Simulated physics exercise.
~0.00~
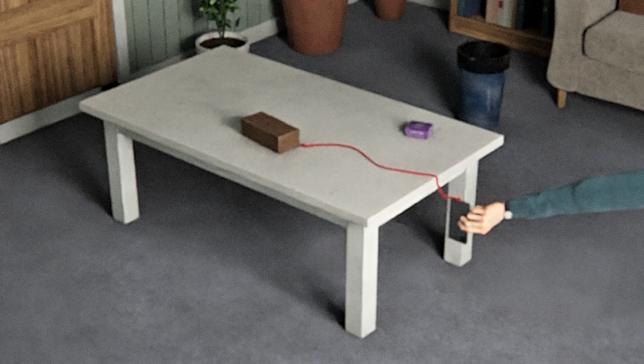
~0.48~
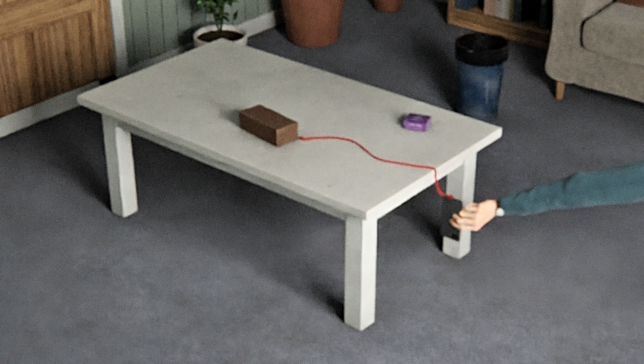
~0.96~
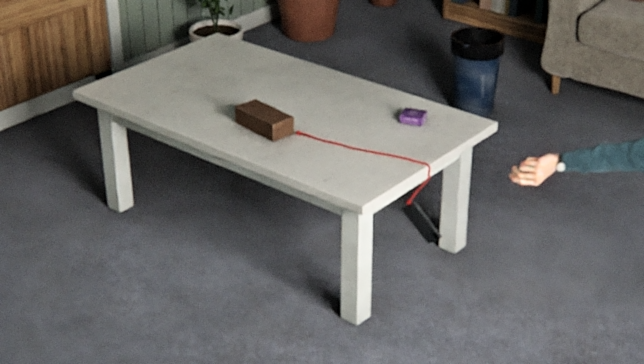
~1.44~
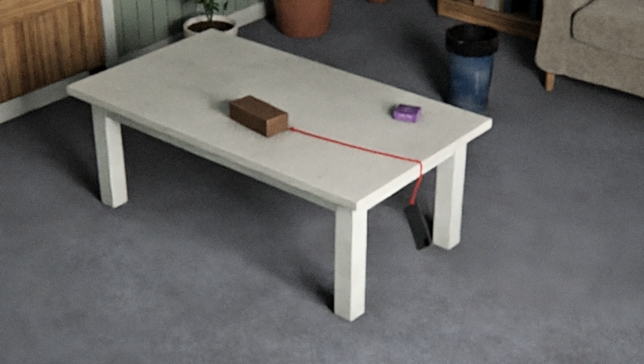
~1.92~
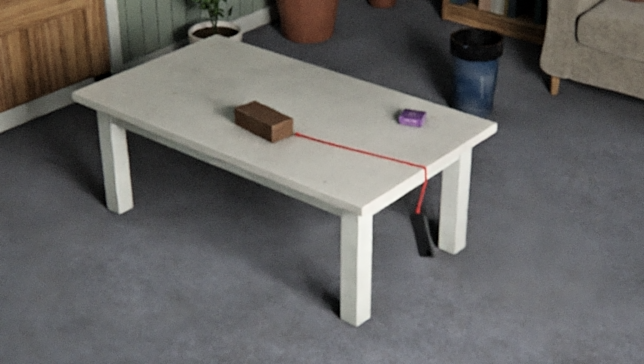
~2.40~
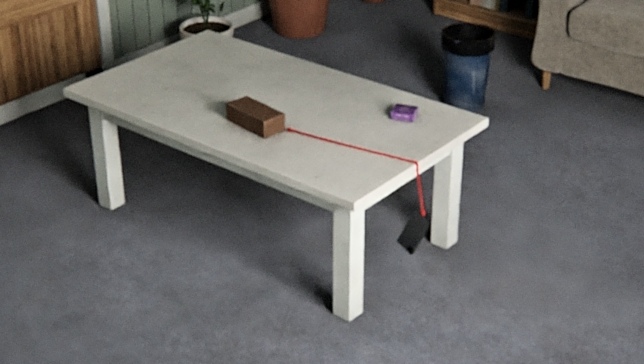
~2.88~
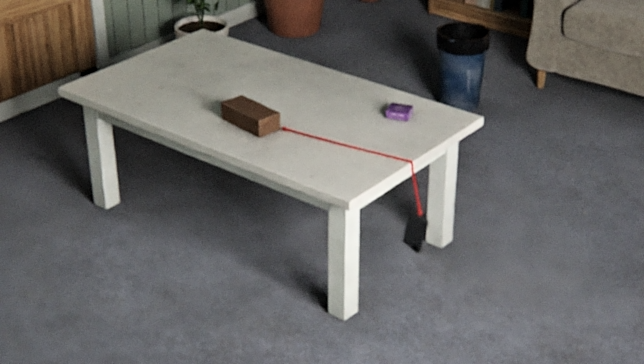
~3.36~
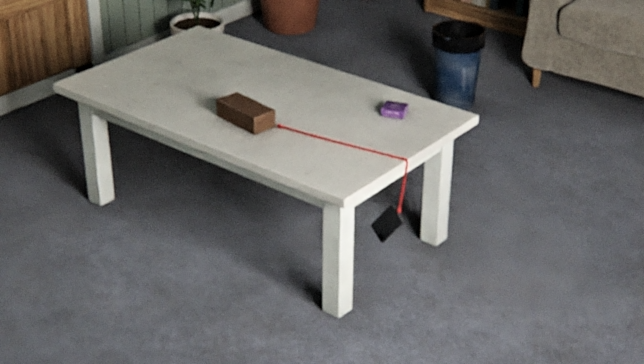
A dark grey phone, tied to one end of a red shoelace, is held by a hand beside the right end of a pale table. The lace runs across the tabletop to a brown brick, with a small purple box sitting nearby. The hand lets go and draws back out of view, and the phone swings in below the table's edge, pulling the lace taut over it. The phone then sways and twists gently as it dangles near the table leg. At the end it still hangs above the floor, while the brick and purple box remain in place on top.
